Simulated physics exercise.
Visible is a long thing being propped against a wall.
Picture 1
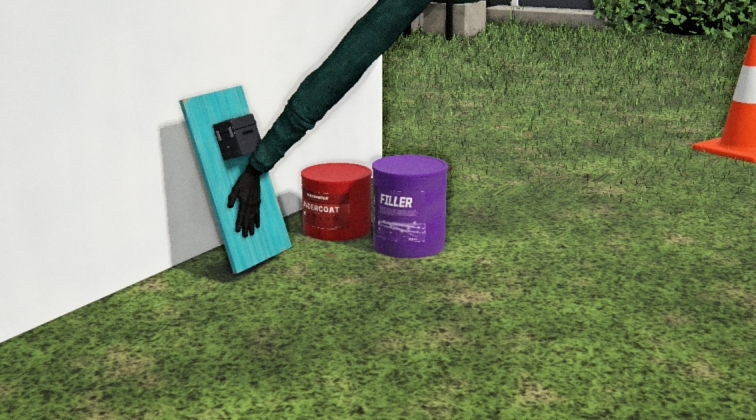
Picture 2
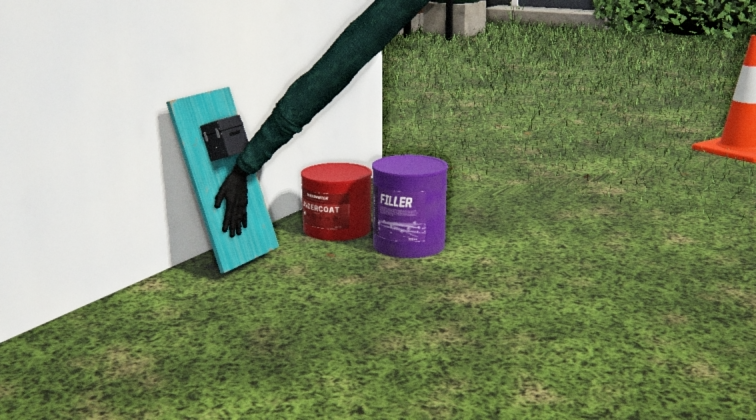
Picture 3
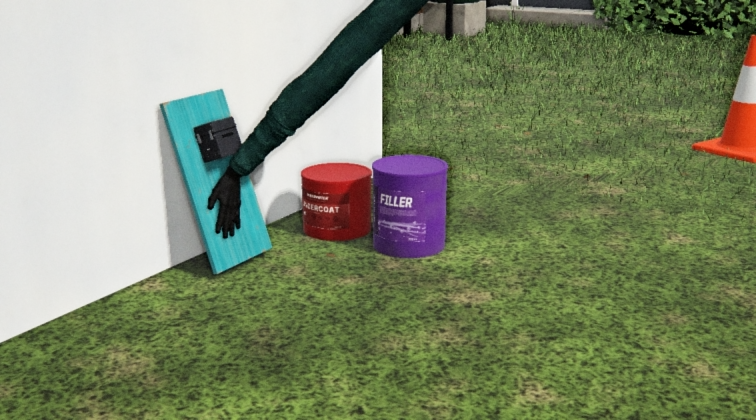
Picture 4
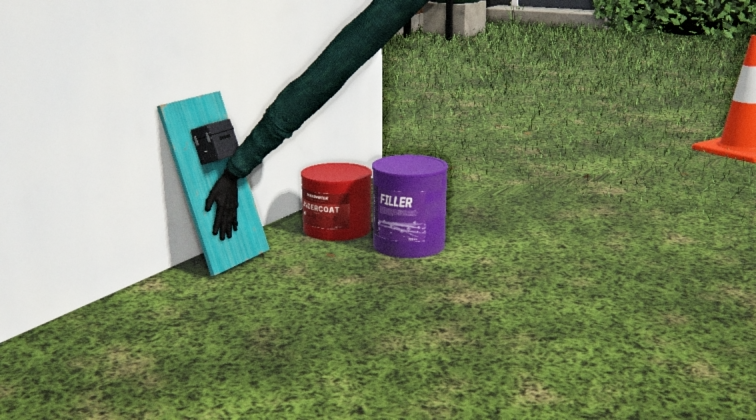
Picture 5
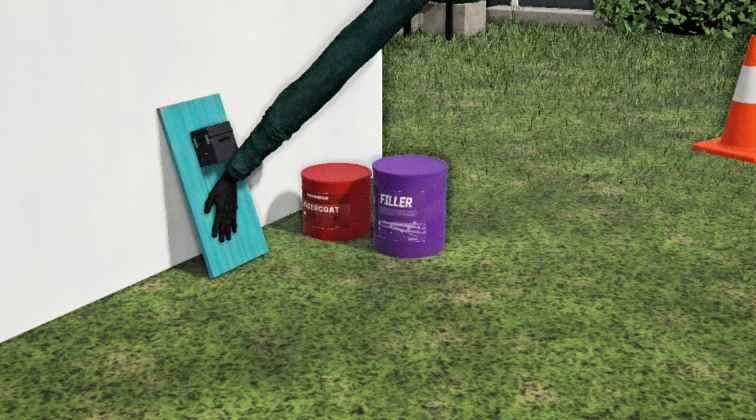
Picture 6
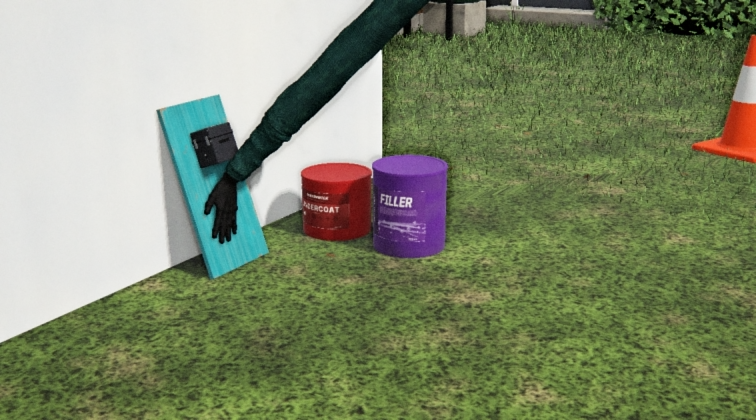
Gloved hand in a green sleeve tilting a turquoise board leftward against a white wall, beside still red and purple pails.
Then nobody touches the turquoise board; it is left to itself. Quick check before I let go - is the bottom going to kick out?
No - it does not budge.
Then, 0.20 s after the last picture, nothing has stirred.
Then, 0.50 s after the last picture, turquoise board resting near (215, 185).
At rest, all 3 in place. Seen from the same camera at the end, turquoise board near (215, 185). The board remains leaning.
